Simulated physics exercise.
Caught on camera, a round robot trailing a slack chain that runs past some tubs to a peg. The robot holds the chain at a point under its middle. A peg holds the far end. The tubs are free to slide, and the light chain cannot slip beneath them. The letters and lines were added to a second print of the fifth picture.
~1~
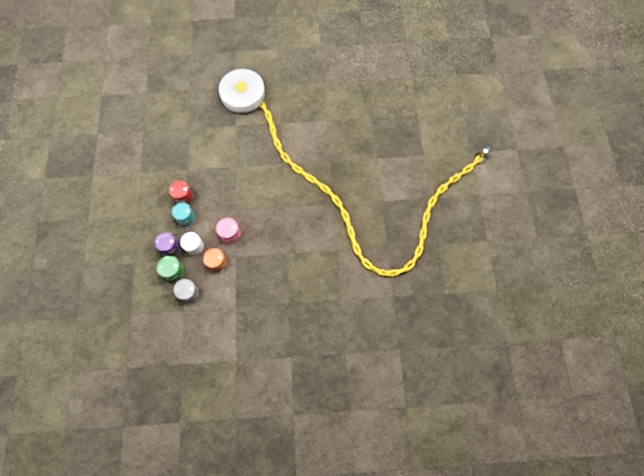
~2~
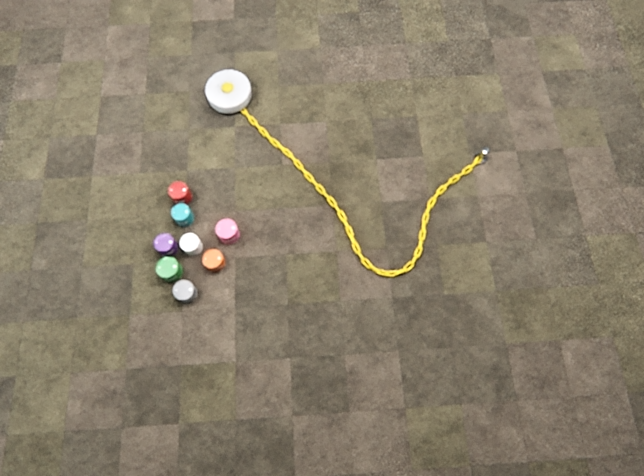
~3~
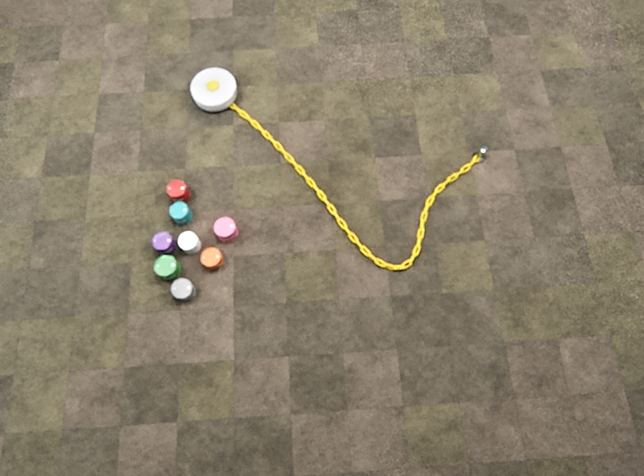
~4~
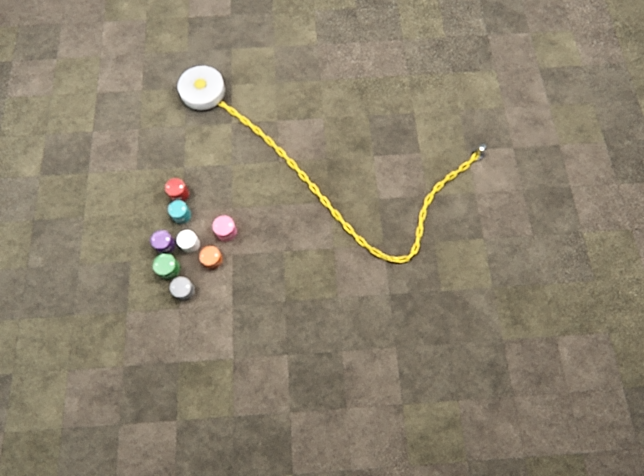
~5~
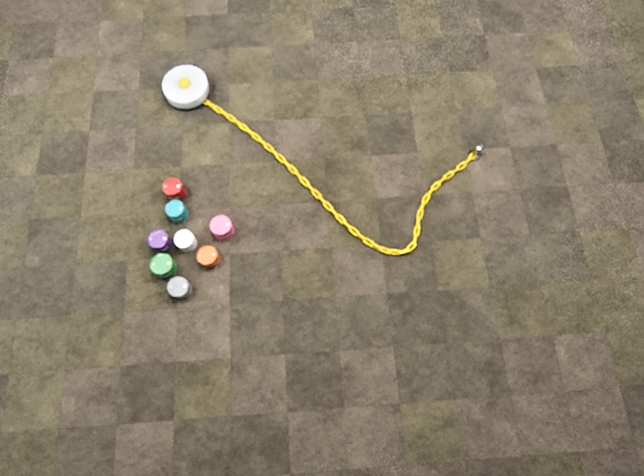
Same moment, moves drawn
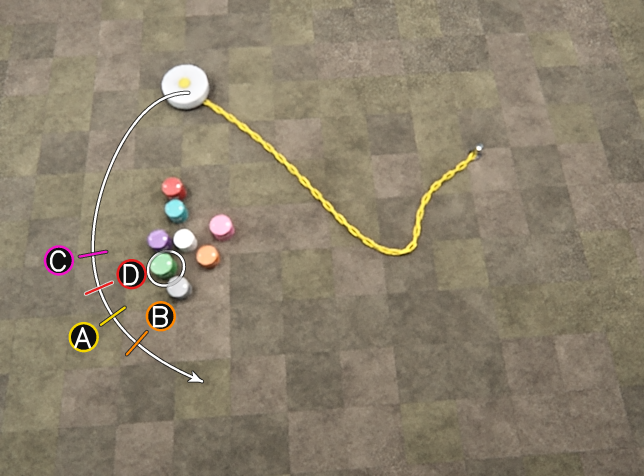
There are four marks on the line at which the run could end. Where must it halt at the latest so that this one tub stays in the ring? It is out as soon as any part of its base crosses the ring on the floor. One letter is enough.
Stop at B.
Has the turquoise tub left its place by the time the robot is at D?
No.
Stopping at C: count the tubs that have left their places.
The count is none.
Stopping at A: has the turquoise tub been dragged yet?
Yes.
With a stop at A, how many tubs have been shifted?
By then, two.
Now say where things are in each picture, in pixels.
In the first frame, peg (484, 153); purple tub (167, 245); green tub (170, 269).
In the second frame, robot (229, 93); white tub (191, 245).
In the third frame, robot (215, 91); grey tub (184, 290).
In the fourth frame, robot (202, 89); pink tub (225, 228).
In the fifth frame, robot (186, 88); peg (477, 150); purple tub (160, 242); green tub (164, 266).
On the marked copy, A at (113, 316); B at (137, 343); C at (93, 254); D at (99, 288); the ring at (166, 268); the route from (188, 93) via (94, 231) to (202, 382).
Taking B. A third of the way, robot (112, 152); green tub (164, 266).
Two thirds of the way, robot (90, 257); green tub (164, 266).
When it is over, robot (134, 342); purple tub (170, 247); green tub (164, 267); white tub (189, 243); turquoise tub (182, 228); red tub (199, 219); the green tub is still in its ring.
As for the rest, A is safe but short; C is safe but short; D is safe but short.
